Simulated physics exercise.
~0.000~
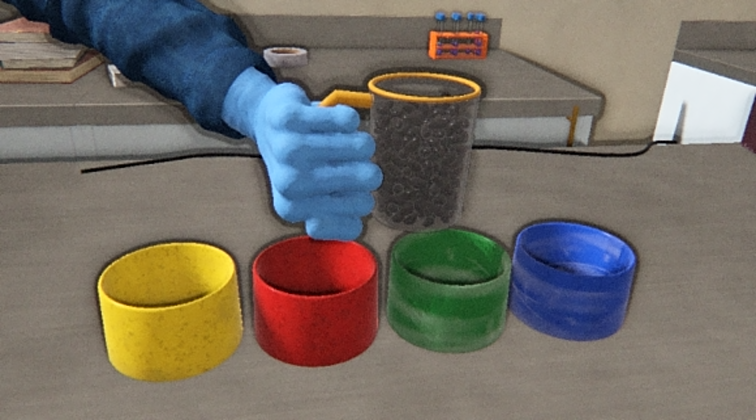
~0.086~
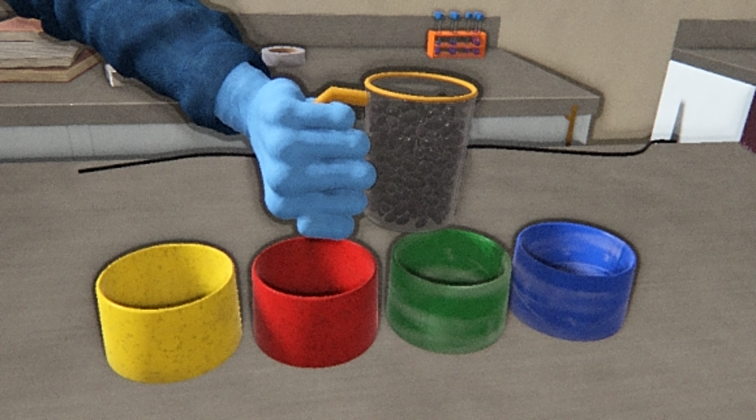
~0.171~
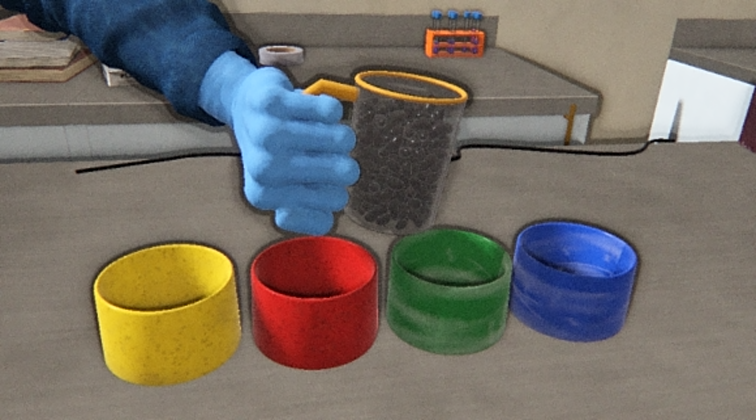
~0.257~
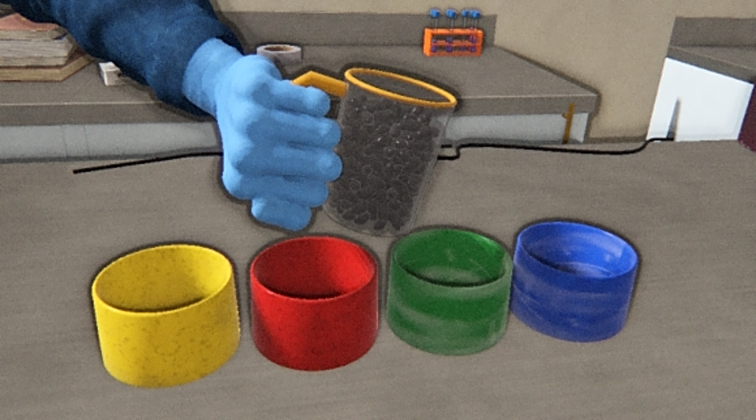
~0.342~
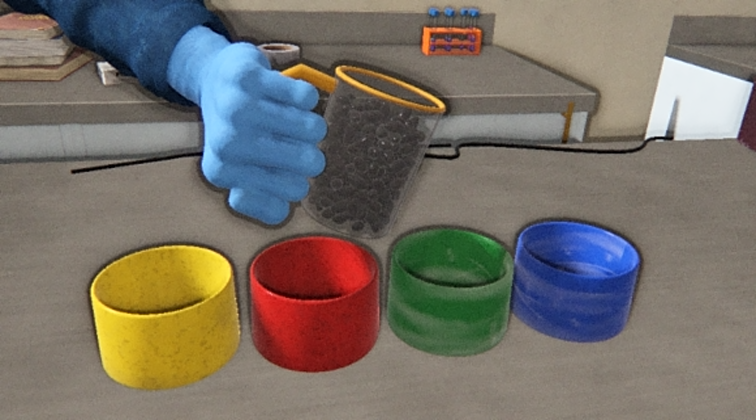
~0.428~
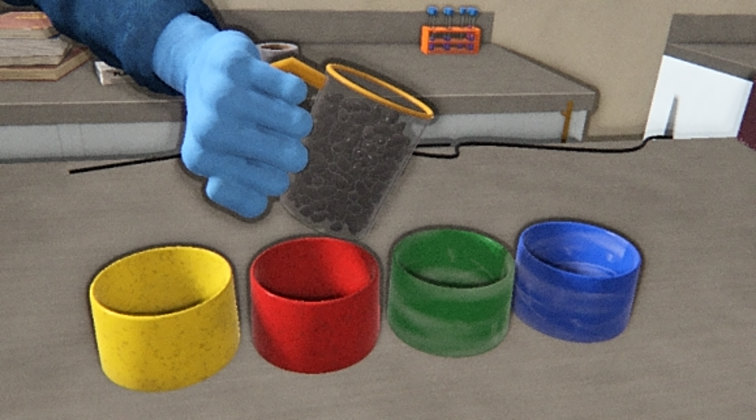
A person in a dark blue sleeve and light blue glove stands at the left of a grey table in a workroom, seen from the front and slightly above. The hand grips a see-through, orange-rimmed cup of black beans behind four dishes, yellow, red, green and blue from left to right. The hand moves the cup leftward while steadily tilting its rim to the right, and the view stays almost still.
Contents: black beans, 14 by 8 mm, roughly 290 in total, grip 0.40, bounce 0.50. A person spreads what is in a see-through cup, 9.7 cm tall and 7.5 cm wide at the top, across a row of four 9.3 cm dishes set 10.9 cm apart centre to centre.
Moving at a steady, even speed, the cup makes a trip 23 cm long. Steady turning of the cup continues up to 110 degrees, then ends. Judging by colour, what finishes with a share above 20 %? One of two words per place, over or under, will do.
Red: It should not get past the one-in-five mark. Blue: It should not get past the one-in-five mark. Green: It should not get past the one-in-five mark. Yellow: It should get past the one-in-five mark. Counter: It should not get past the one-in-five mark.
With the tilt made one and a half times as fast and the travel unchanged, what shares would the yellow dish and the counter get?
Yellow 40, counter 20.
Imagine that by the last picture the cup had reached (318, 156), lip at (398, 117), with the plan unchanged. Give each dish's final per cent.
Dish by dish: Red 0 per cent, blue 0 per cent, green 0 per cent, yellow 100 per cent.
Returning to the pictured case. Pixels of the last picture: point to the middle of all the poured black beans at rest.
I'd say roughly (178, 311).
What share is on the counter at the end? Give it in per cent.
Close to 0 per cent, give or take.
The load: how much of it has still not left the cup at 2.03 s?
Approx. 50 % - an estimate.
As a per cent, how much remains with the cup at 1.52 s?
It comes to about 95 percent.
Then, at 1.08 s, tilt 64 degrees; cup holds 100 %.
Then, at 1.52 s, tilt 91 degrees; cup holds 95 %.
After 2.03 s, tilt 110 degrees; cup holds 50 %, yellow 50 %.
By 3.4 s all is still; red 0 %, blue 0 %, green 0 %, yellow 95 %, counter 0 %.
